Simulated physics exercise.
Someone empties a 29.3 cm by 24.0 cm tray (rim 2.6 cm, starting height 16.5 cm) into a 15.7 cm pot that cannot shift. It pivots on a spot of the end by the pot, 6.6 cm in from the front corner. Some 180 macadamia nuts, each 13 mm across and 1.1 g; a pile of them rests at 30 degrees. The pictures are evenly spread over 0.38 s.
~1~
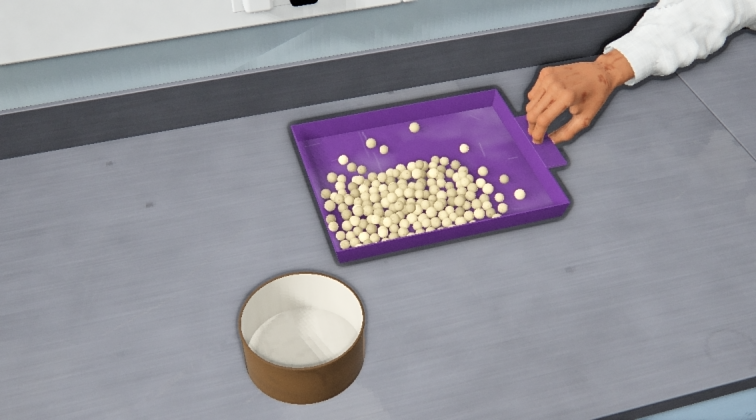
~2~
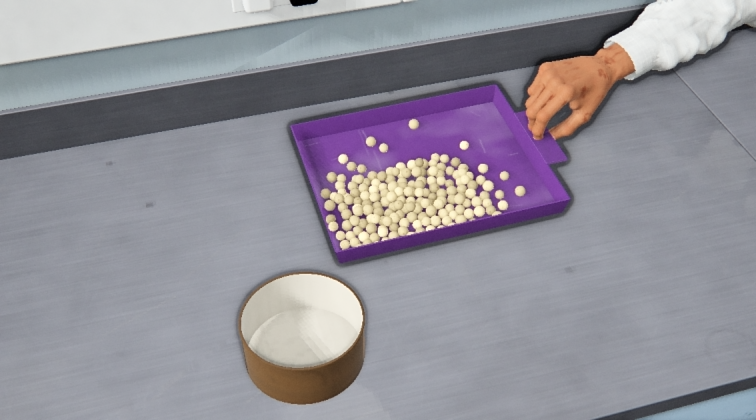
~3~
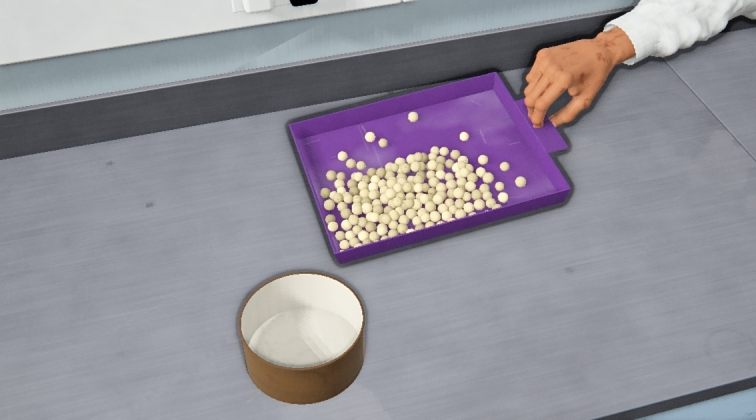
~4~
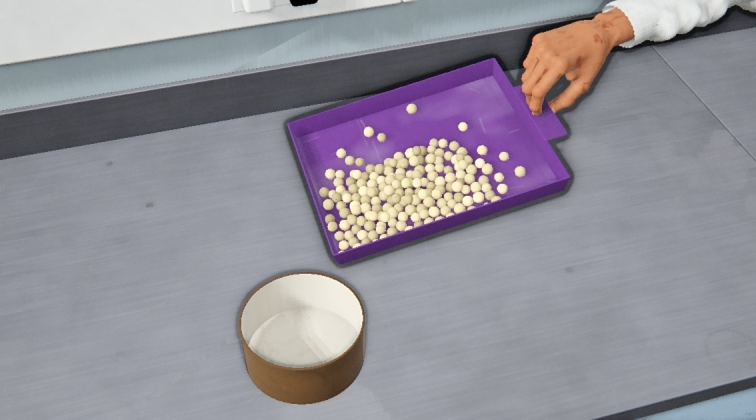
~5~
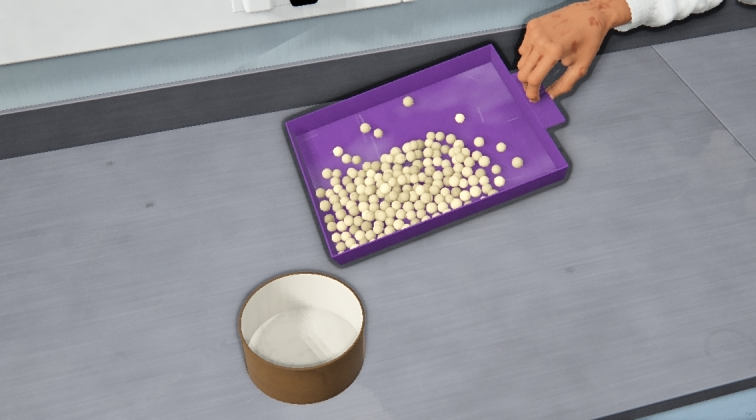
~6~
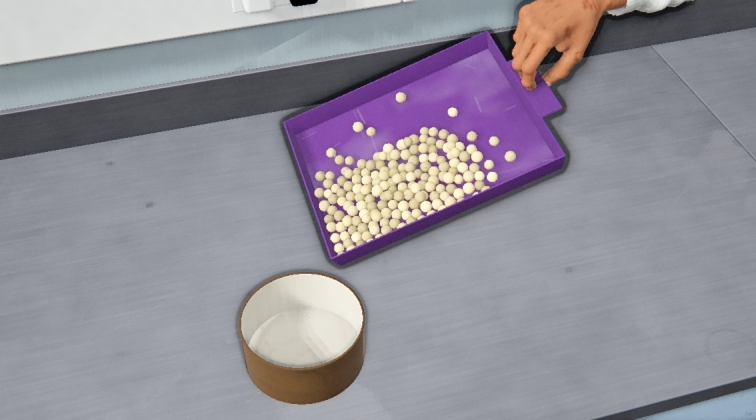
A purple tray holding a heap of small cream-coloured balls lies on a grey countertop, seen from above at an angle, with a hand in a fluffy white sleeve at its right-hand handle. An empty round pot, brown outside and white inside, stands in front, left of centre. The hand raises the handle end, slanting the tray gradually down toward the left, while the balls shift slightly leftward.
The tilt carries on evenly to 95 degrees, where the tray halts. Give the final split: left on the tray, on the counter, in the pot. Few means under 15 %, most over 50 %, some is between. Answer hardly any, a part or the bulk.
Left on the tray: Hardly any; on the counter: A part; in the pot: The bulk.
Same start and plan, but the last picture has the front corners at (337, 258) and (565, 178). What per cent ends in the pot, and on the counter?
Pot 95, counter 5.
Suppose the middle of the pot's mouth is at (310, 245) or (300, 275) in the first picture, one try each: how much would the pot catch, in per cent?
Some 20 and 70 per cent.
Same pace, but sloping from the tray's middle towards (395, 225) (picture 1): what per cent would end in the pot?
Some 85 per cent.
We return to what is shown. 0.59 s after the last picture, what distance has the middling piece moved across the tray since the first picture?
Some 2 cm.
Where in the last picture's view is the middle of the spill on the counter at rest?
Near (206, 295).
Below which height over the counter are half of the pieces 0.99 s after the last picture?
Some 22 cm.
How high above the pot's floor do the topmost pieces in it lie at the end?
Roughly 2.5 cm.
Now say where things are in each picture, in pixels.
The first picture shows tray tilt 0 degrees, front corners at (340, 248) and (564, 201); middle of the pieces at (411, 203); pot at (302, 318).
The second picture shows tray tilt 1 degrees, front corners at (339, 248) and (564, 197); middle of the pieces at (411, 202).
The third picture shows tray tilt 5 degrees, front corners at (338, 249) and (565, 187), lowest corner left front; middle of the pieces at (410, 198).
The fourth picture shows tray tilt 10 degrees, front corners at (336, 251) and (564, 175), lowest corner left front; middle of the pieces at (409, 193).
The fifth picture shows tray tilt 15 degrees, front corners at (335, 252) and (562, 165), lowest corner left front; middle of the pieces at (407, 189).
The sixth picture shows tray tilt 19 degrees, front corners at (334, 254) and (559, 154), lowest corner left front; middle of the pieces at (403, 188); pot at (302, 318).
Then, 0.59 s after the last picture, tilt 55 degrees; the tray holds 100 %, the pot 0 %.
Then, 0.99 s after the last picture, tilt 79 degrees; the tray holds 95 %, the pot 5 %.
Then, 1.47 s after the last picture, tilt 95 degrees; the tray holds 10 %, the pot 55 %.
In the end, tray 0 %, counter 30 %, pot 70 %.
